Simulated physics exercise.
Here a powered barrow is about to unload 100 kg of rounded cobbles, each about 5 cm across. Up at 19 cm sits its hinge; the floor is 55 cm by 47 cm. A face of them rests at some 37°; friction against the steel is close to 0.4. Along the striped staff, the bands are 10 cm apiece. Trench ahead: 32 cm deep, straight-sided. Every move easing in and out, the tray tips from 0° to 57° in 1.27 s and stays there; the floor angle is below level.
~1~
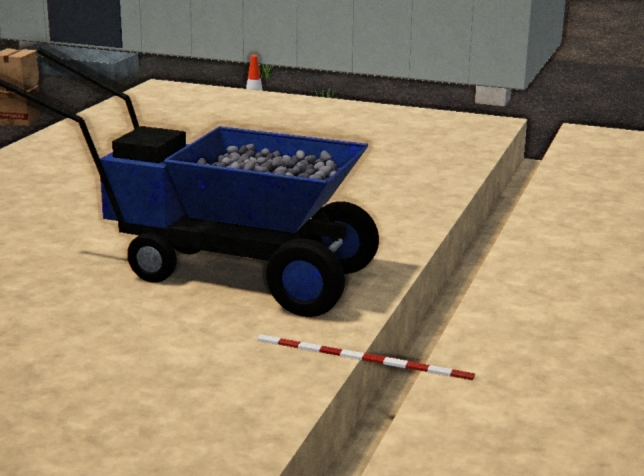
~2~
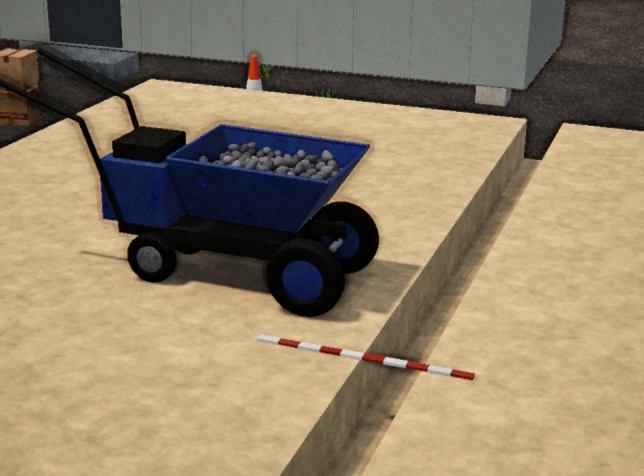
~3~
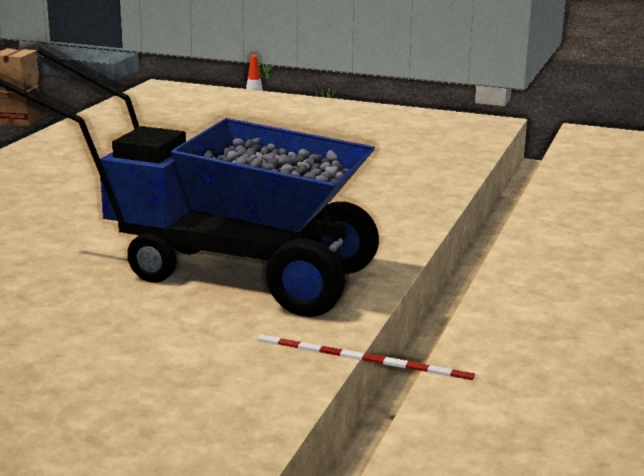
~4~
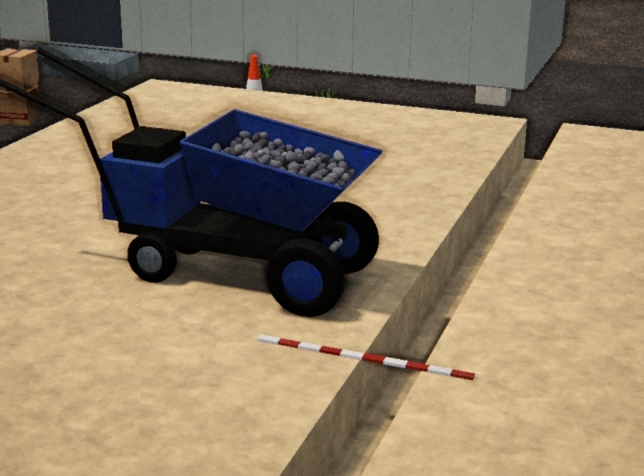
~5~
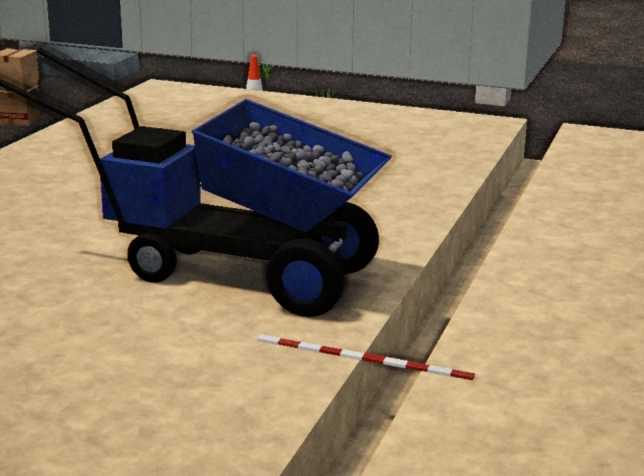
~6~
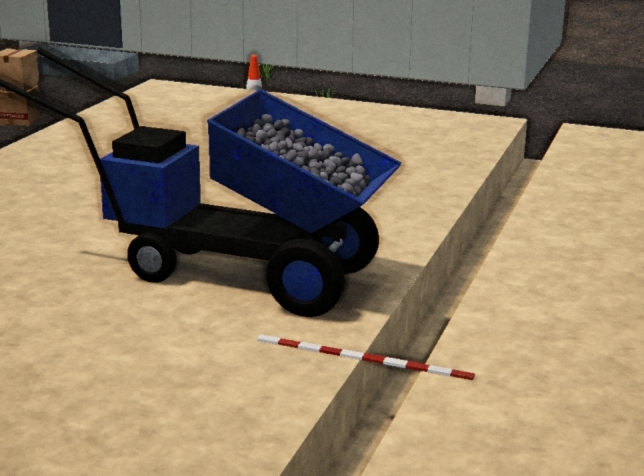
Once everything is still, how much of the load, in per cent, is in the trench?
About 21 per cent.
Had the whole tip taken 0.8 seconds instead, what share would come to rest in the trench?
20 %.
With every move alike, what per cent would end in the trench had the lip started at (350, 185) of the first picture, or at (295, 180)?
Close to 10 percent in the first case, 35 percent in the second.
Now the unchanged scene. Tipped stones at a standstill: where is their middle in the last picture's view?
Near (437, 365).
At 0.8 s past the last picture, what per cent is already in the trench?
About 5%.
Then, 0.4 s after the last picture the floor is at 48°, 100 % in the tray; the foremost stones are at (393, 219).
Then, 0.8 s after the last picture the floor is at 57°, 97 % in the tray, 3 % in the trench; the foremost stones are at (448, 276).
Then, 1.2 s after the last picture the floor is at 57°, 81 % in the tray, 12 % in the trench, 7 % past the trench; the foremost stones are at (505, 313).
Then, 3.1 s after the last picture the floor is at 57°, 69 % in the tray, 21 % in the trench, 9 % past the trench; the foremost stones are at (562, 319).
